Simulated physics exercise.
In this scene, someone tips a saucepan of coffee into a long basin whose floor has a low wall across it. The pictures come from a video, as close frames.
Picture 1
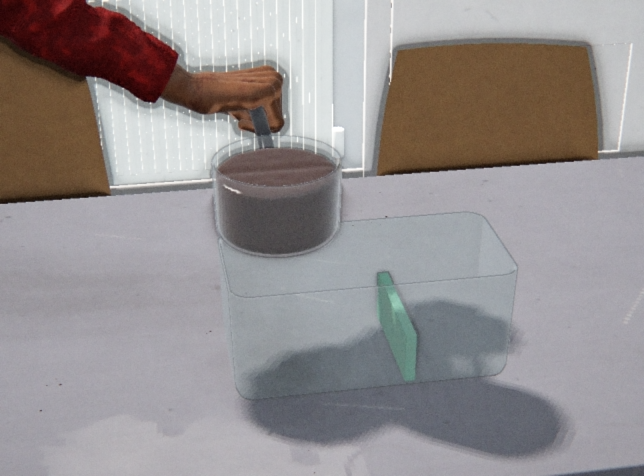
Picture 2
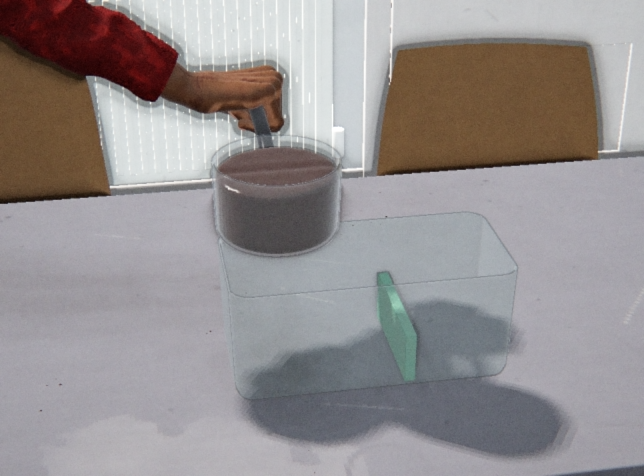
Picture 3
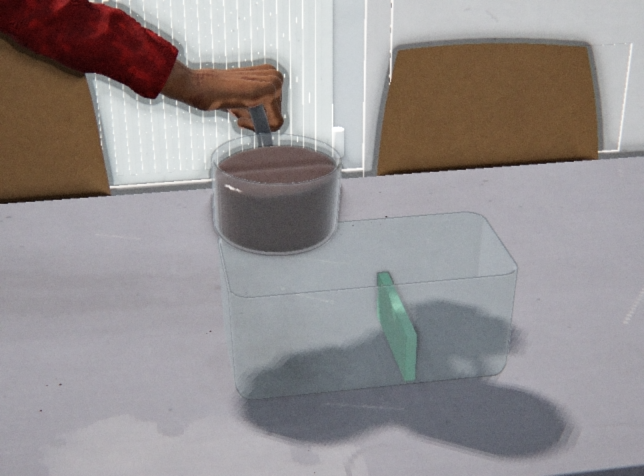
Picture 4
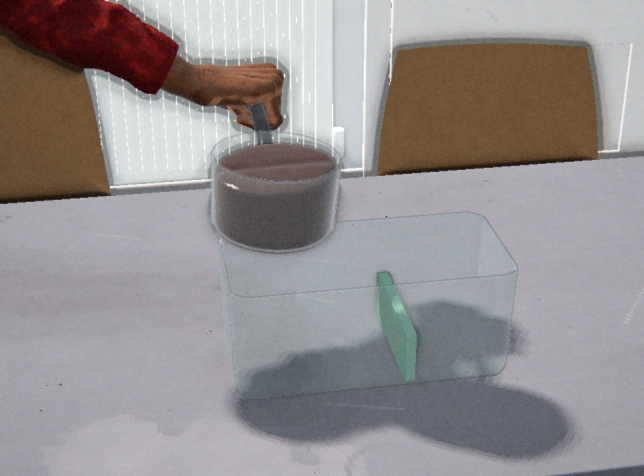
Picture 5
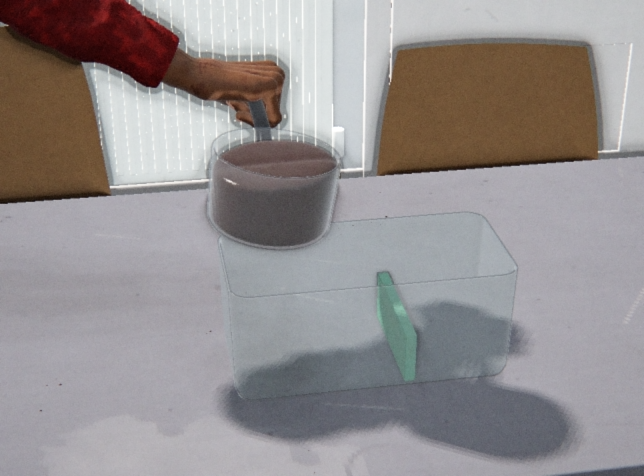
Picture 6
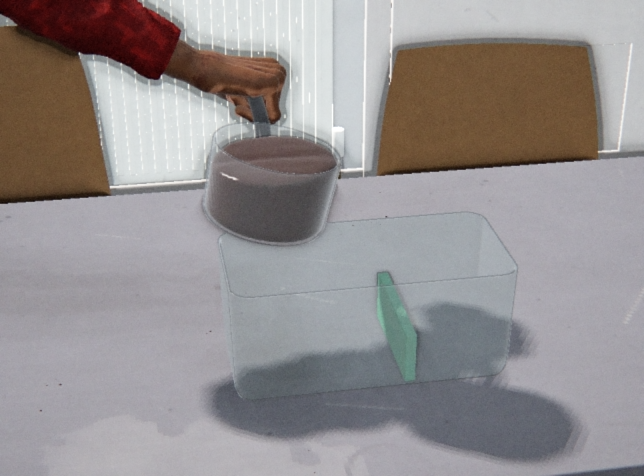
A hand holds a saucepan of coffee above a clear basin and slowly tilts it slightly.
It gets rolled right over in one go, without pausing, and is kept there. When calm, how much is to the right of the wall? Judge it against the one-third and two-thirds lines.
Most likely beyond two thirds will rest right of the wall.
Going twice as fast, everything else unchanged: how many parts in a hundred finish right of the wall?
Share on the right: Some 60 percent.
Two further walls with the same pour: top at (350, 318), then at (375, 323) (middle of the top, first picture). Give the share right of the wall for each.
Try one about 95 %, try two about 80 %.
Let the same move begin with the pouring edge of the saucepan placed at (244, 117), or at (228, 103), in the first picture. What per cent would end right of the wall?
The first gives 5 %, the second 5 %.
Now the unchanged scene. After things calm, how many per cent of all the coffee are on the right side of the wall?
Close to 90 in a hundred.
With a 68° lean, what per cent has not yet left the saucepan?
About 65 per cent.
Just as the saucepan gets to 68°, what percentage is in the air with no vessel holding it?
It's close to 25 %.
A moment on, the saucepan is tipped part way and 64 per cent is still to pour, 4 is left of the wall and 5 right of it.
Next, the saucepan is tipped right over and 11 per cent is still to pour, 4 is left of the wall and 68 right of it.
Then the saucepan is tipped right over and 0 per cent is still to pour, 8 is left of the wall and 91 right of it.
Later the saucepan is tipped right over and 0 per cent is still to pour, 8 is left of the wall and 92 right of it.
Finally, 8 per cent lies left of the wall, 92 right of it and 1 outside.
